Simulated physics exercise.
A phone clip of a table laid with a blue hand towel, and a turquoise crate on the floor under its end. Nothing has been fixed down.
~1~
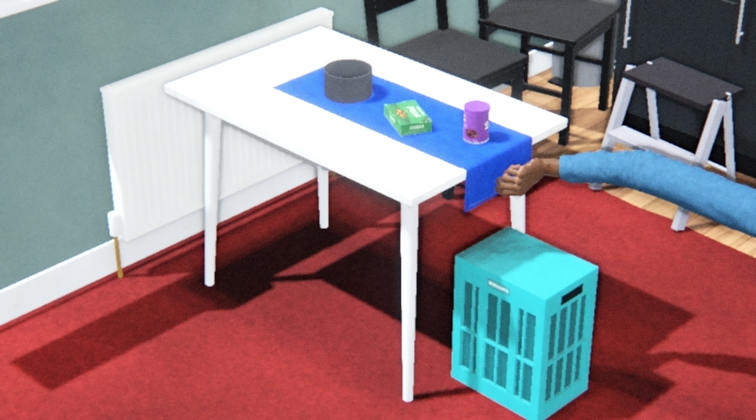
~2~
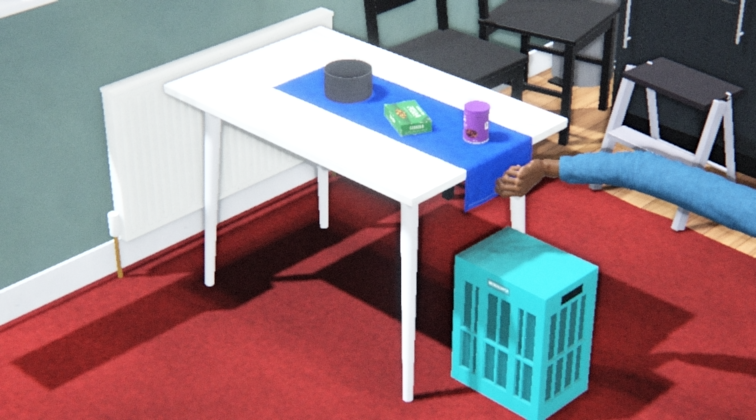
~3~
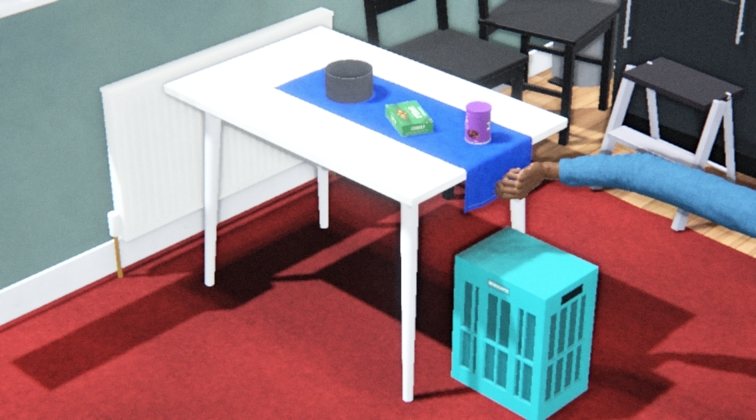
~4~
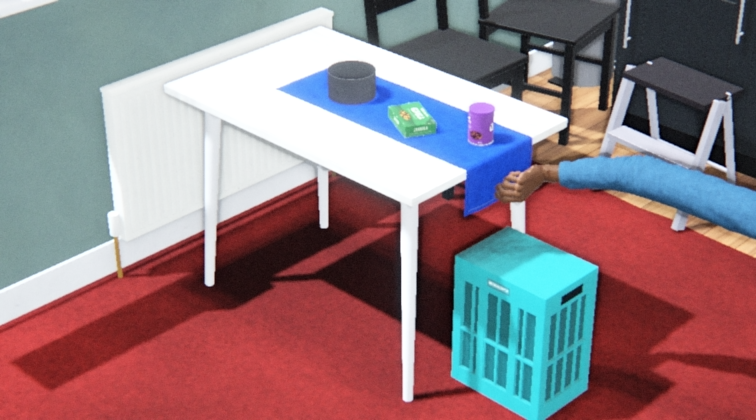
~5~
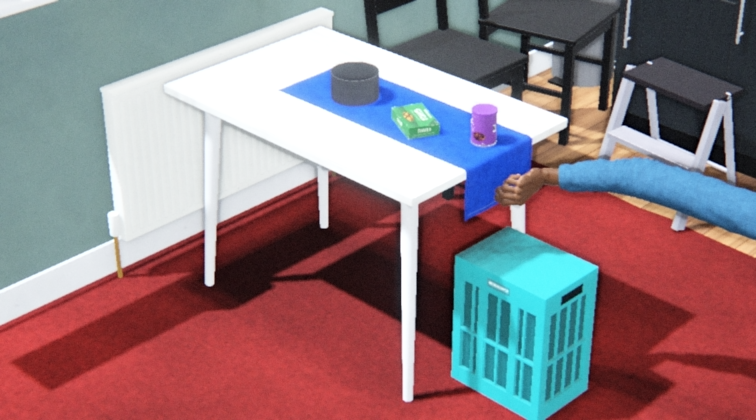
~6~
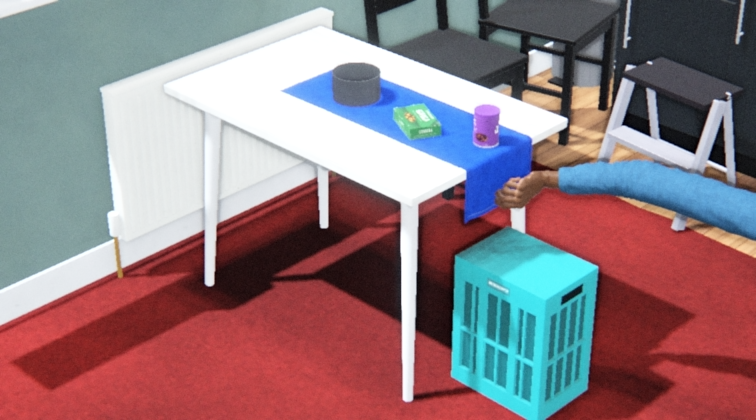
In a room with a red carpet, a hand at the right slowly draws a blue cloth a little way over the end of a white table, and the dark pot, green packet and purple tin shift slightly with it.
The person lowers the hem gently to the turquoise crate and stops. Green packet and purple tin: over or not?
Green packet - not over; purple tin - over.
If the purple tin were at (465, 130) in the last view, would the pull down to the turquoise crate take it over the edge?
It ends up off, as far as I can tell.
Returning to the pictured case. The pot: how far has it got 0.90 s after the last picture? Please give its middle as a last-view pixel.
Centre, approx.: (390, 98).
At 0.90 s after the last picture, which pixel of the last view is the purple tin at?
At that moment it is at (532, 226).
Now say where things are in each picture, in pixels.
Hand towel end (465, 212); green packet (408, 112); purple tin (477, 106); pot (348, 68); top of the crate (527, 275), in the first frame.
Hand towel end (465, 212), far hem (271, 88); purple tin (477, 106); purple tin stands on the cloth, in the second frame.
Hand towel end (464, 213); green packet (409, 113), in the third frame.
Hand towel end (464, 216), far hem (275, 89); purple tin (482, 108), in the fourth frame.
Hand towel end (465, 221); green packet (415, 115), in the fifth frame.
Hand towel end (465, 223), far hem (279, 91); green packet (417, 116); purple tin (487, 110); top of the crate (527, 275), in the sixth frame.
Then, 0.42 s later than the last view, hem going down; packet carried along near (434, 129); tin carried along near (507, 136).
Then, 0.90 s later than the last view, hem on the crate; packet carried along near (453, 137); tin over the edge.
Finally, hem on the crate; packet carried along near (453, 137); tin over the edge. The green packet keeps clear of the edge and the purple tin falls off.
